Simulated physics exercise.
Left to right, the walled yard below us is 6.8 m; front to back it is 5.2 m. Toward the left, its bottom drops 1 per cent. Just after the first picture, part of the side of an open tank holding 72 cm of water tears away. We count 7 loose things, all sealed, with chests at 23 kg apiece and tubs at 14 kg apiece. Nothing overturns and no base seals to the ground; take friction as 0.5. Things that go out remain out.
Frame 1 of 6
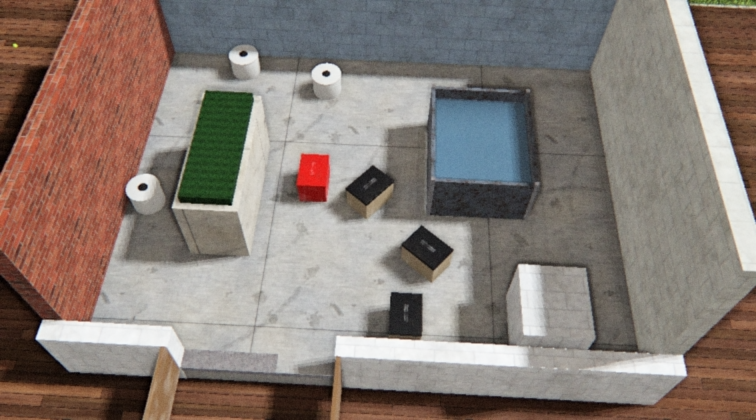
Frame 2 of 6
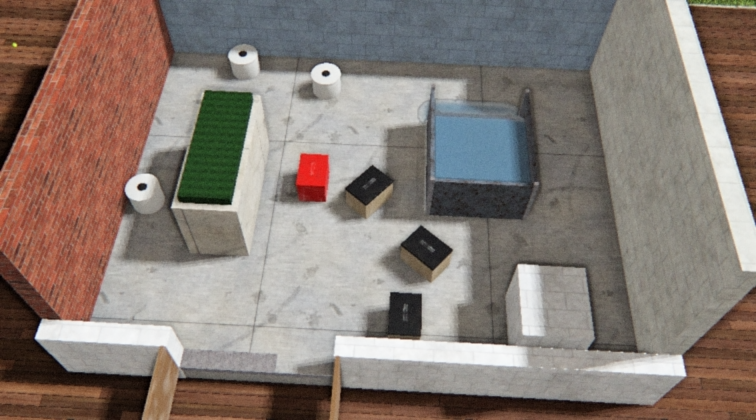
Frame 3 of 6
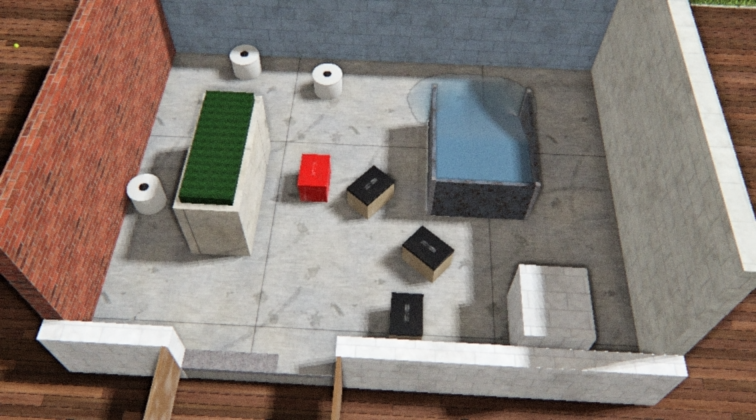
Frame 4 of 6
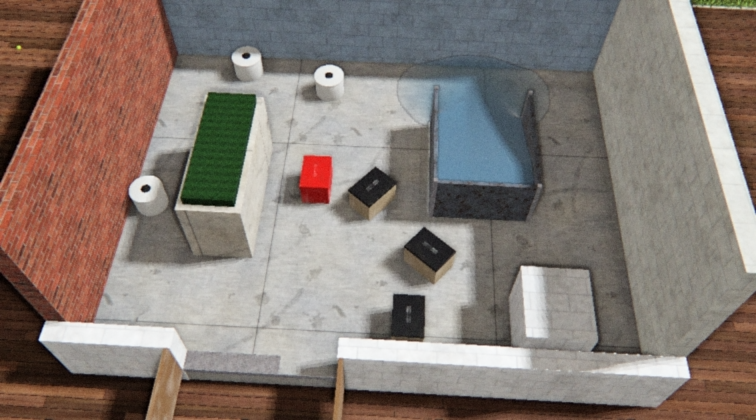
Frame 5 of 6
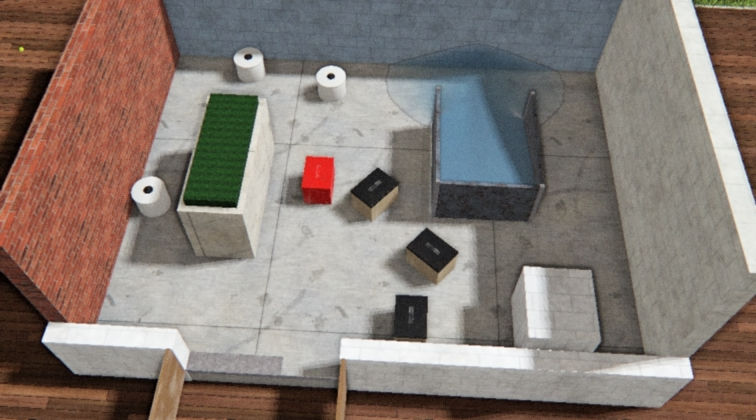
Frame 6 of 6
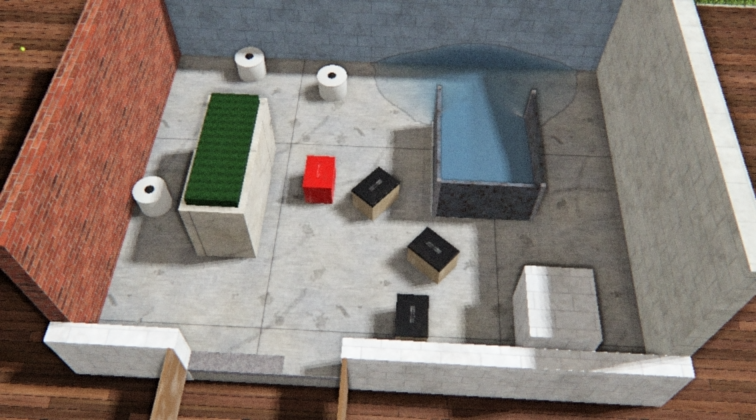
A walled yard held an open tank of water, scattered boxes and white tubs; then the tank's back side gave way and water spread across the floor behind it, while the boxes stayed put.
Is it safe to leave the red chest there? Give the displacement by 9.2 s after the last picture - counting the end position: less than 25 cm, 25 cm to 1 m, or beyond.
As for the red chest, it stays about where it started.
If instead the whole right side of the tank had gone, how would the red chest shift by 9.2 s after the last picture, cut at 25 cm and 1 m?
In that case the red chest holds its place.
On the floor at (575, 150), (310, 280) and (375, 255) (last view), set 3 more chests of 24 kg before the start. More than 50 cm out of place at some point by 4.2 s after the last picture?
In turn: More, less, less.
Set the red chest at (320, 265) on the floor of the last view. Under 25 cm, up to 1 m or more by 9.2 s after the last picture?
It holds its place.
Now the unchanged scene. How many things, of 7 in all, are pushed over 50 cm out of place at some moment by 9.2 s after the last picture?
The count comes to 3.
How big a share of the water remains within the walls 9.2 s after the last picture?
About 94 in a hundred parts of the water.
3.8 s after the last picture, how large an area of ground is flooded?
About 28 m2.
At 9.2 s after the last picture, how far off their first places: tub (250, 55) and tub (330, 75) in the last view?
In that order: 350 cm, 250 cm.
Then, 1.2 s after the last picture the red chest is near (319, 171), 0.0 m from its start, aground; 0 of 7 are out; 0 afloat.
Then, 3.8 s after the last picture the red chest is near (319, 171), 0.0 m from its start, aground; 0 of 7 are out; 0 afloat.
Then, 6.2 s after the last picture the red chest is near (319, 171), 0.0 m from its start, aground; 0 of 7 are out; 0 afloat.
Then, 9.2 s after the last picture the red chest is near (319, 171), 0.0 m from its start, aground; 0 of 7 are out; 0 afloat.
